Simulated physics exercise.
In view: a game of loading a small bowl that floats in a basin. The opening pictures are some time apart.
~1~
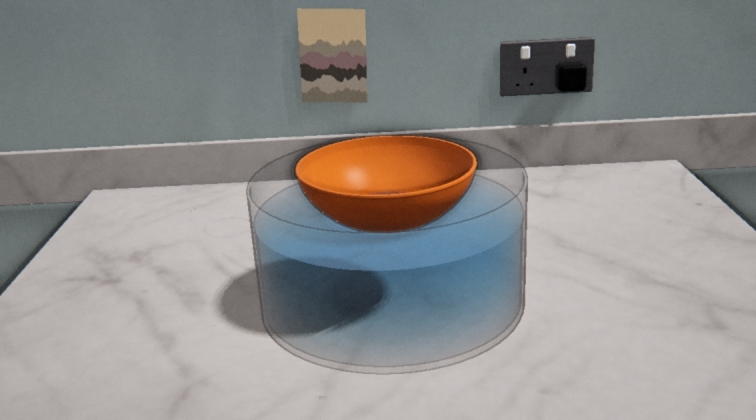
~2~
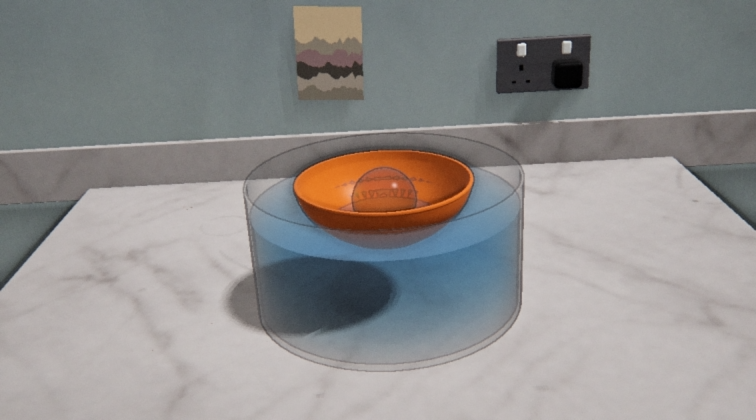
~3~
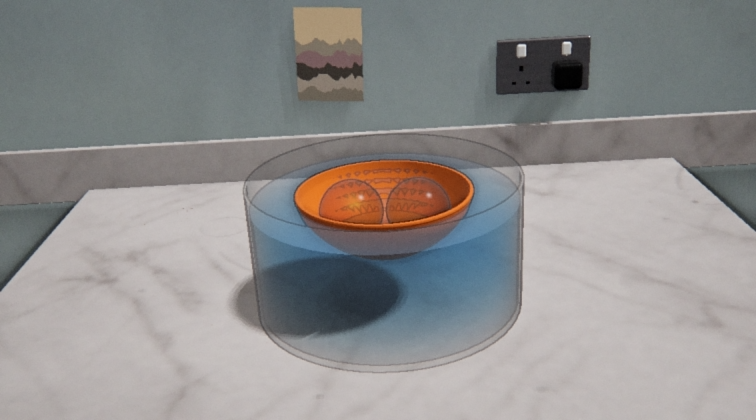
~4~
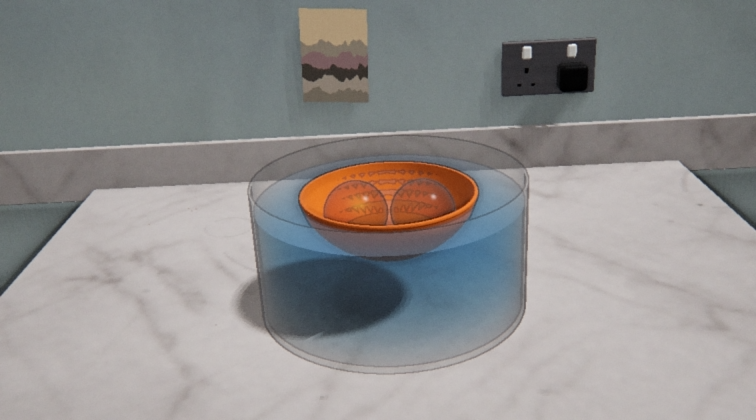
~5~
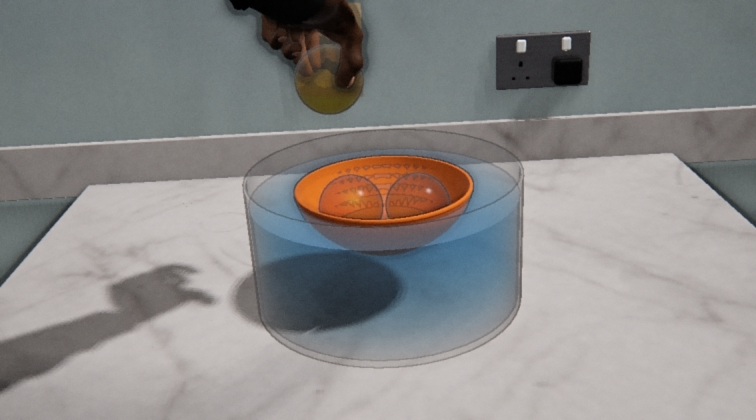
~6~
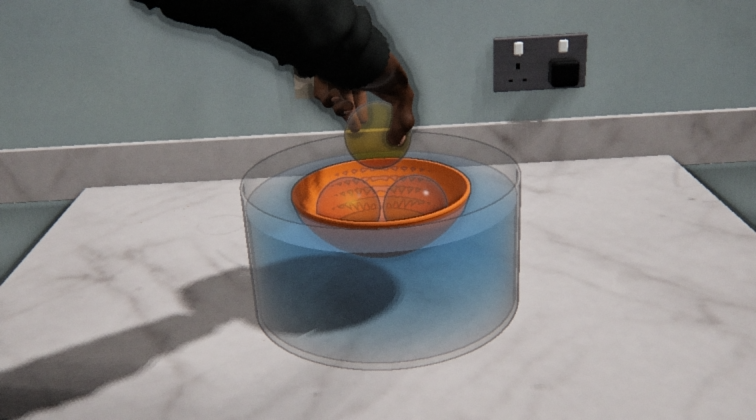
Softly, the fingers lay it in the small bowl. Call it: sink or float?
Sink.
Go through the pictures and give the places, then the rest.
The first picture shows small bowl (386, 165) empty; most of its side above the surface.
The second picture shows small bowl (383, 181) with one aboard; about a third of its side above the surface.
The third picture shows small bowl (384, 191) with two aboard; hardly any of its side above the surface.
The fourth picture shows small bowl (388, 192) with two aboard; hardly any of its side above the surface.
The fifth picture shows small bowl (383, 187) with two aboard; hardly any of its side above the surface; the next glass marble in the hand at (329, 80).
The sixth picture shows small bowl (381, 189) with two aboard; hardly any of its side above the surface; the next glass marble in the hand at (378, 135).
A moment on, the glass marble is in and the small bowl dips.
Further on, water pours in over its edge.
When it is over, the small bowl lies on the bottom with its load.
